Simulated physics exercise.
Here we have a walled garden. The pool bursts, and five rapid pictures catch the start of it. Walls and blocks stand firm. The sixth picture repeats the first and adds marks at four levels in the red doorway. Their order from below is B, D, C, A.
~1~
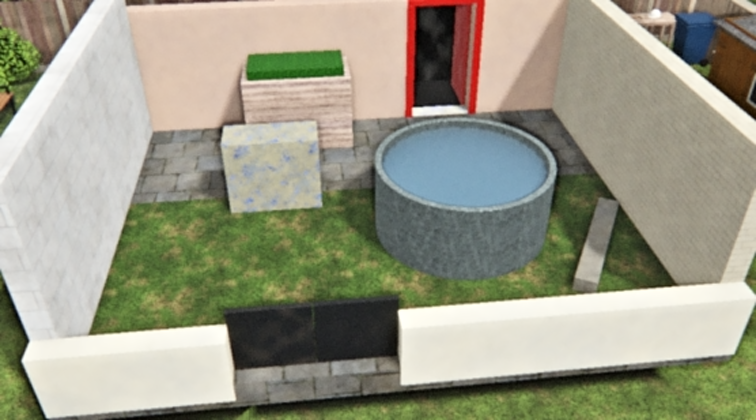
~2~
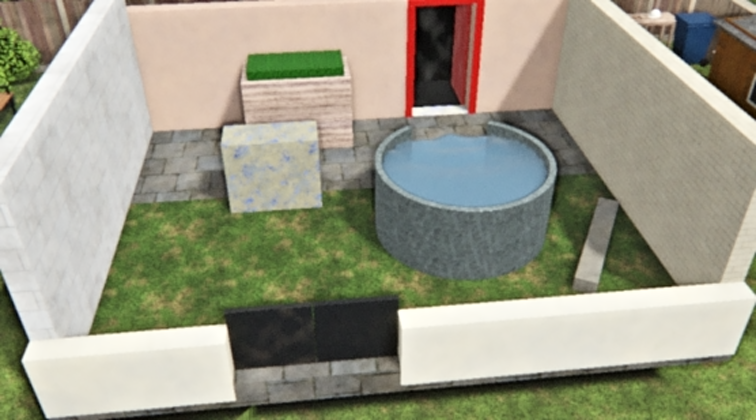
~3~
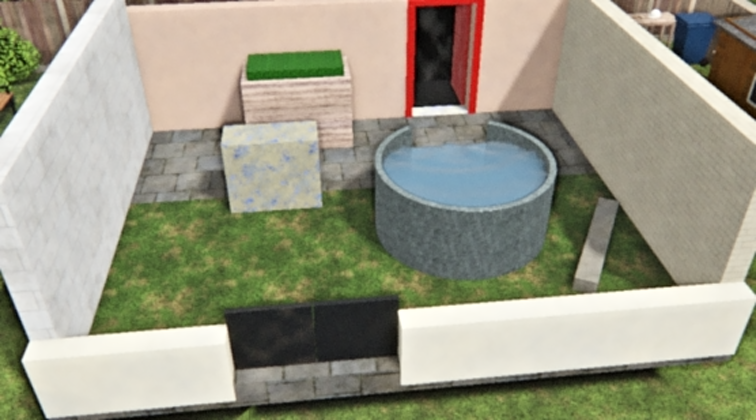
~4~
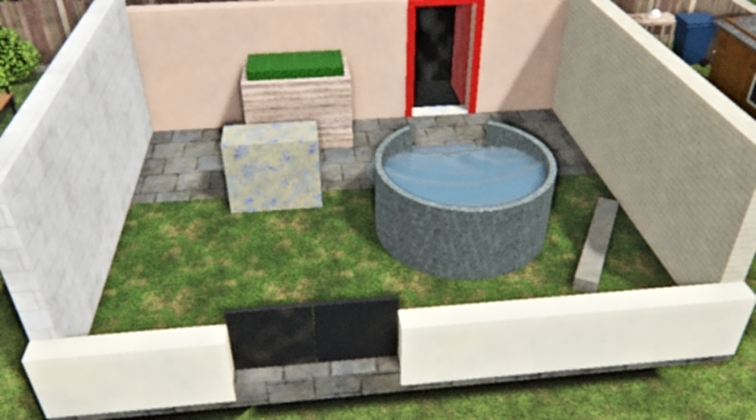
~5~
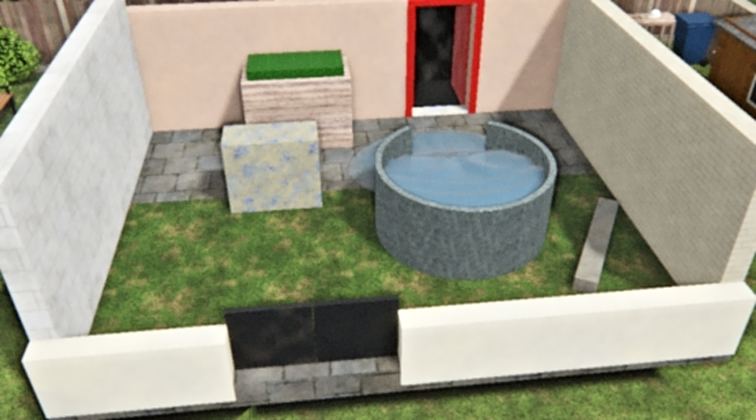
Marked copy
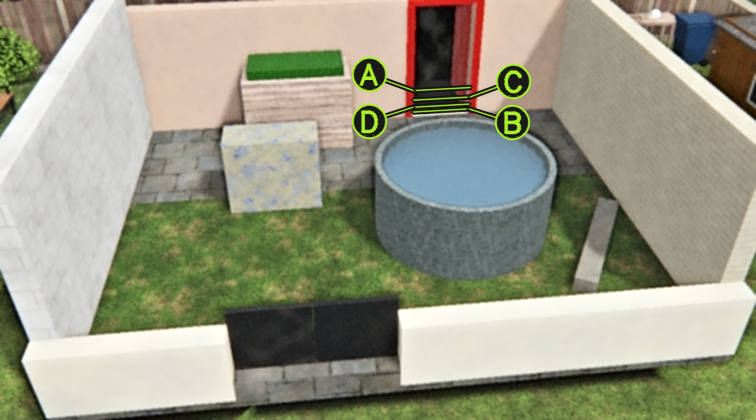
In a walled garden, a round pool's back rim opens and water spreads out behind it.
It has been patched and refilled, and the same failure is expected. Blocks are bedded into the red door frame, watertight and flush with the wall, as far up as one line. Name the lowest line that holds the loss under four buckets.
The answer is height A.
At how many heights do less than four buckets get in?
One.
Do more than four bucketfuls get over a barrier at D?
Yes, it does.
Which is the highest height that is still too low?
C it is.
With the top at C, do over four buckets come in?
Yes.
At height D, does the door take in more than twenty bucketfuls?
Yes.
On the marked copy, A at (442, 89); B at (441, 110); C at (441, 98); D at (441, 105); from the bottom up B, D, C, A.
If A is chosen, a splash gets over, under a bucket.
If B is chosen, dozens of bucketfuls pour in.
If C is chosen, about 9 bucketfuls get in.
If D is chosen, dozens of bucketfuls pour in.
